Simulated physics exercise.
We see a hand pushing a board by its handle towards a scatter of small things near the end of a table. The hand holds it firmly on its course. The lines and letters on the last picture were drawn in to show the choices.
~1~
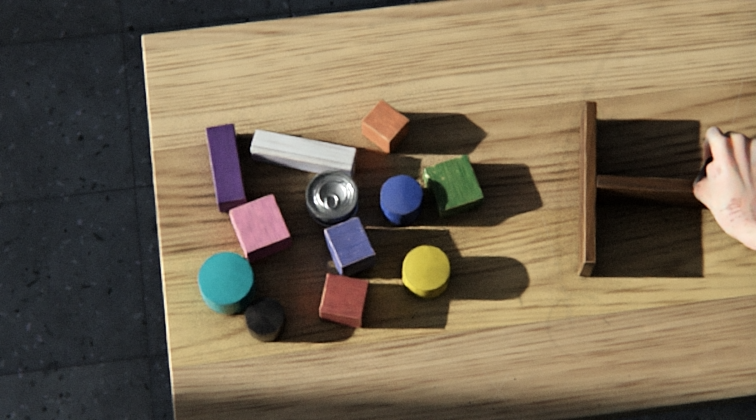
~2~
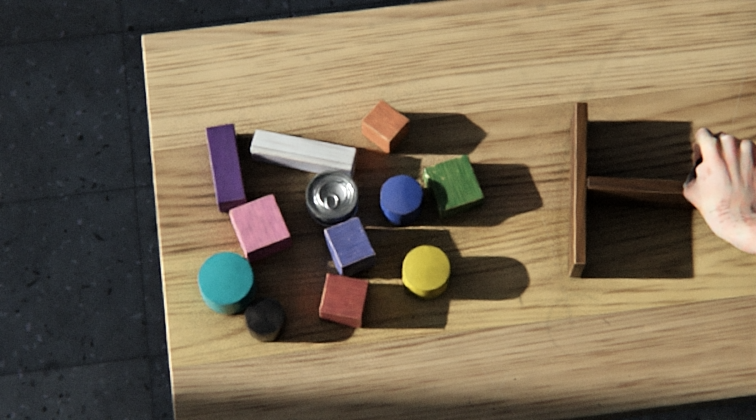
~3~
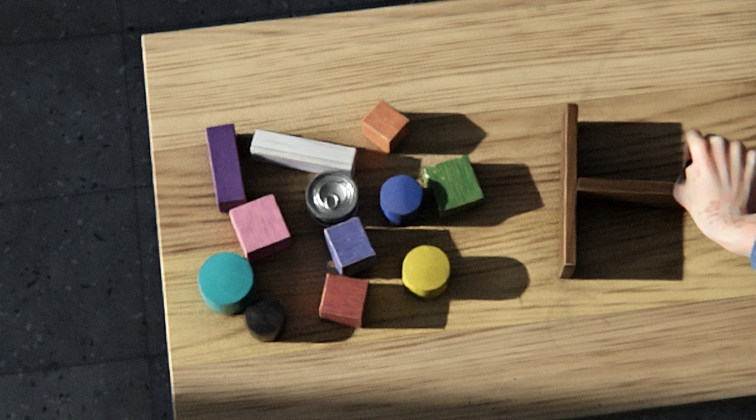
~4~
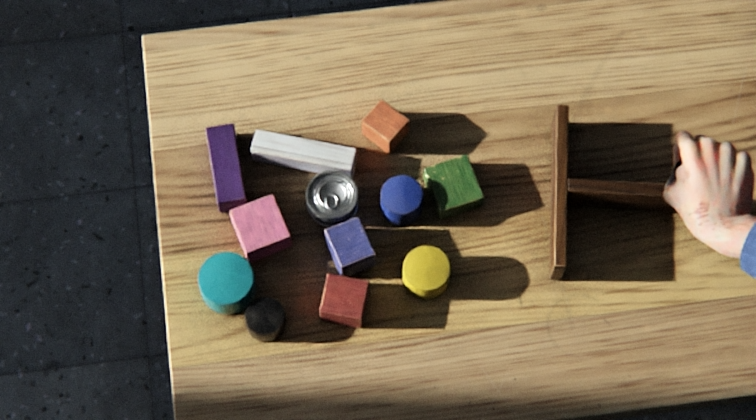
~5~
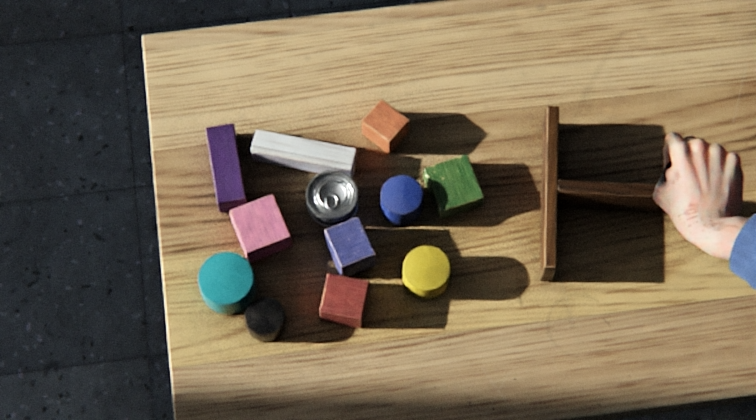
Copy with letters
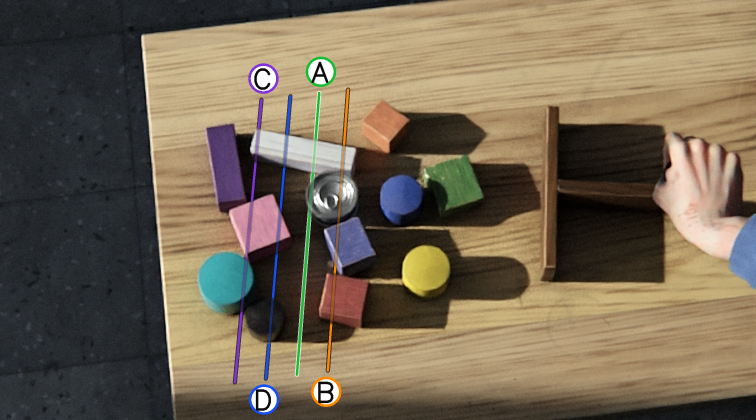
The footage shows a hand holding a wooden board by its handle and sliding it slowly left across a table, a short distance toward scattered colourful blocks, cylinders and a grey tin, which all stay still.
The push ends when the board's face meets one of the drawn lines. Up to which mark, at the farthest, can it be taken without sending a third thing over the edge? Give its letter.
As far as mark C.
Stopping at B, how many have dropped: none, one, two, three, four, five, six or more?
By then, none.
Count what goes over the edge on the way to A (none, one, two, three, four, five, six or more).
The count is none.
On the marked copy, A at (308, 229); B at (338, 225); C at (249, 236); D at (279, 233).
With C. Early on, board (445, 198); yellow tin (411, 273); grey tin (323, 198).
Further on, board (337, 211); purple bar (193, 164); grey tin (233, 158).
At the end, board (251, 221); purple bar (155, 163); turquoise tin (167, 279); none fallen.
As for the rest, A is within the limit but short; B is within the limit but short; D is within the limit but short.
